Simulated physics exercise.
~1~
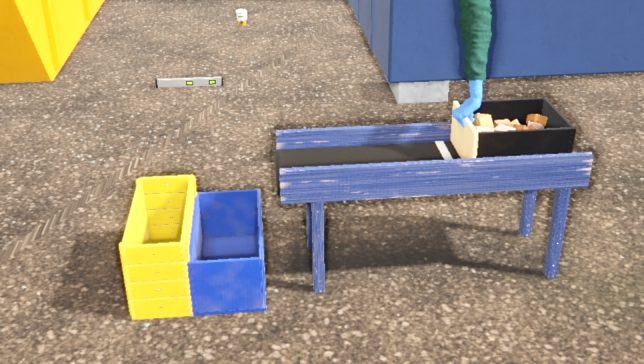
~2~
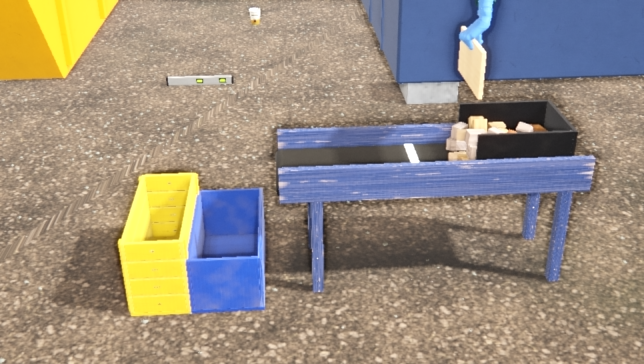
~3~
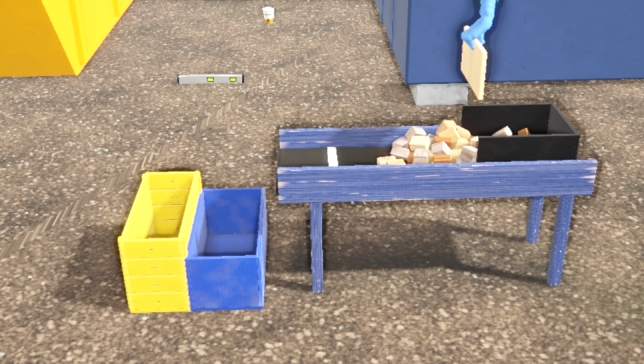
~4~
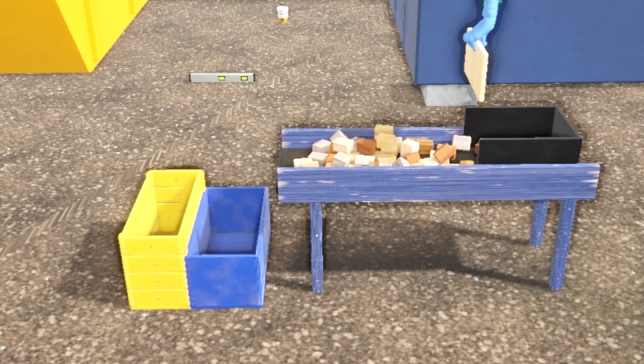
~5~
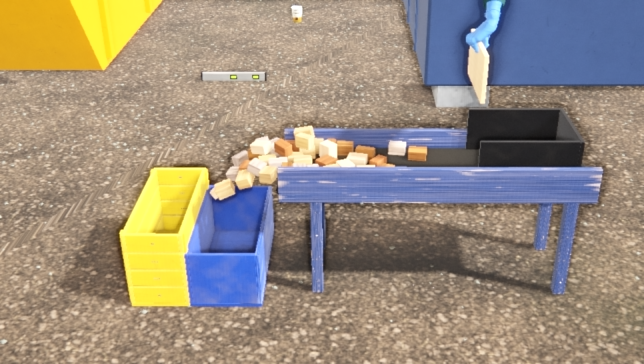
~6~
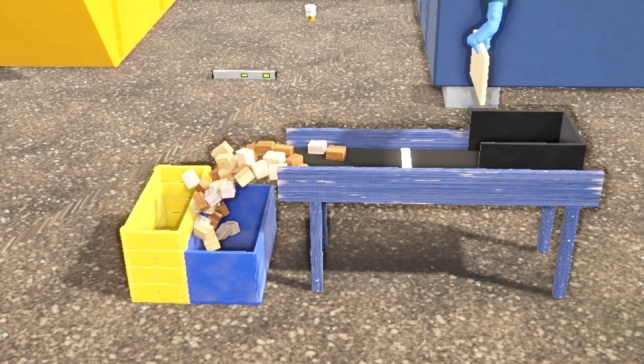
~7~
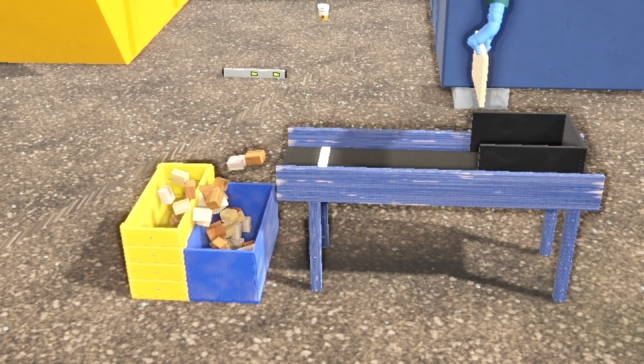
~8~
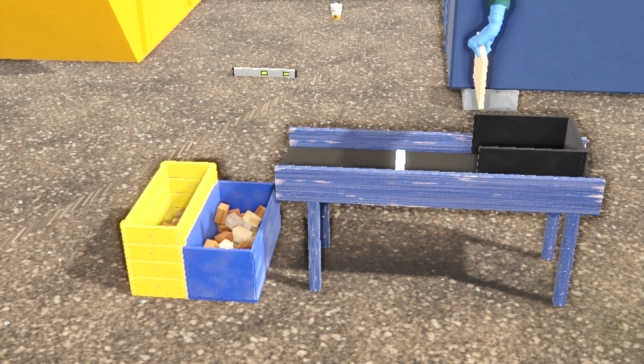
An arm in a green sleeve and blue glove holds a pale wooden gate at the black pen on the right end of a blue conveyor, seen from slightly above on speckled grey ground. A yellow bin and a blue bin stand side by side at the left, with larger yellow and blue shapes behind. The hand lifts the gate clear, and the striped dark belt carries a heap of wooden blocks leftward out of the pen. The blocks spread along the belt, then tumble off its left end. Most land in the blue bin, while a few settle in the yellow one, leaving the belt empty.
